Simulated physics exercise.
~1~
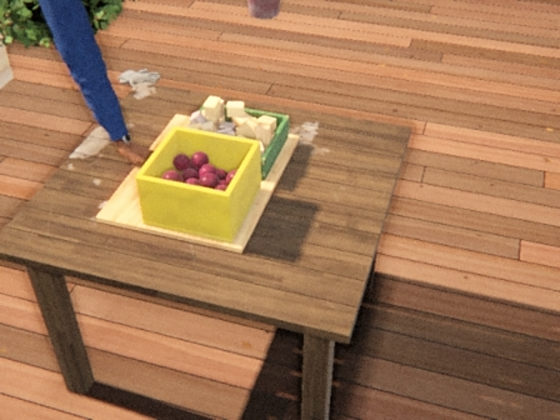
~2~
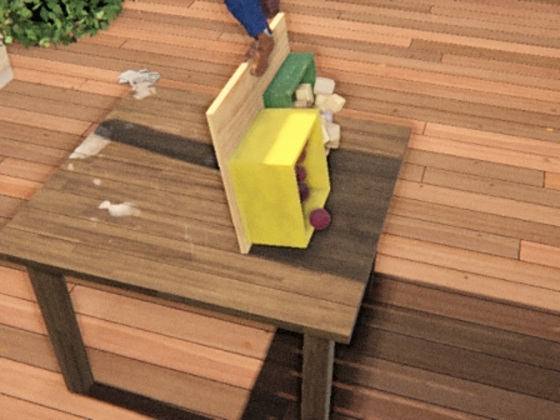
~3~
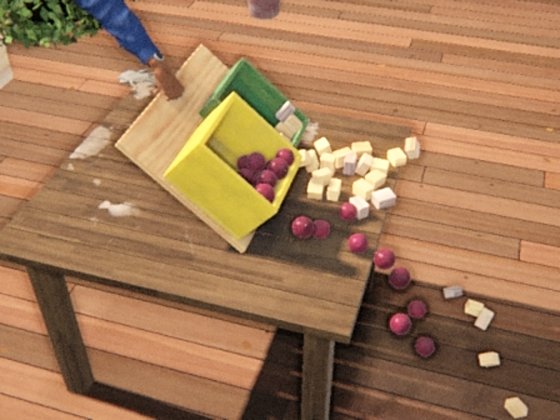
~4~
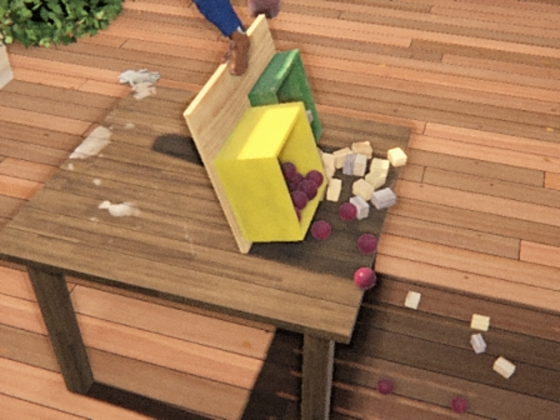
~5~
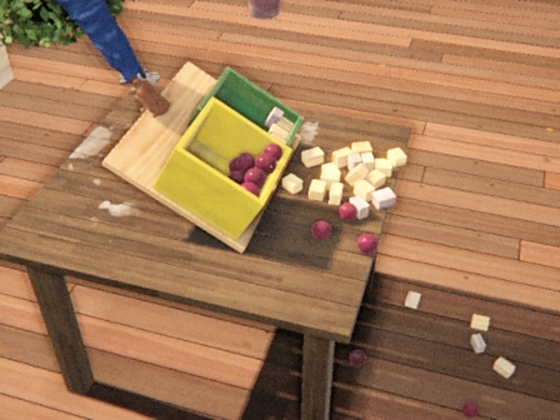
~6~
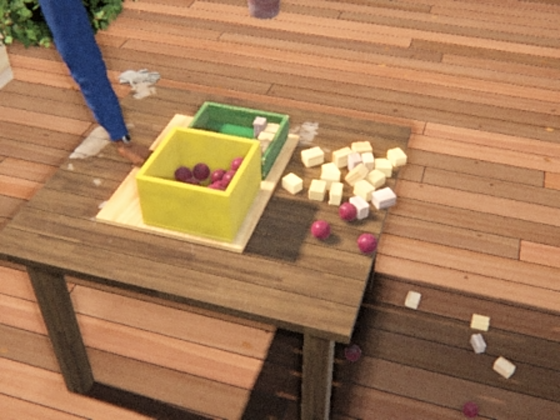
A bright yellow crate of dark red onions sits beside a green crate of pale wooden blocks on a light board, on a brown table over wooden decking, seen from above at an angle. A blue-sleeved arm holds the board's left end and lifts it steeply until both crates lean far to the right. Blocks and a few onions spill across the tabletop, and some drop to the deck. The arm lowers the board partway, raises it again, then brings it down flat. Most blocks lie outside the nearly emptied green crate, while many onions remain in the yellow one.
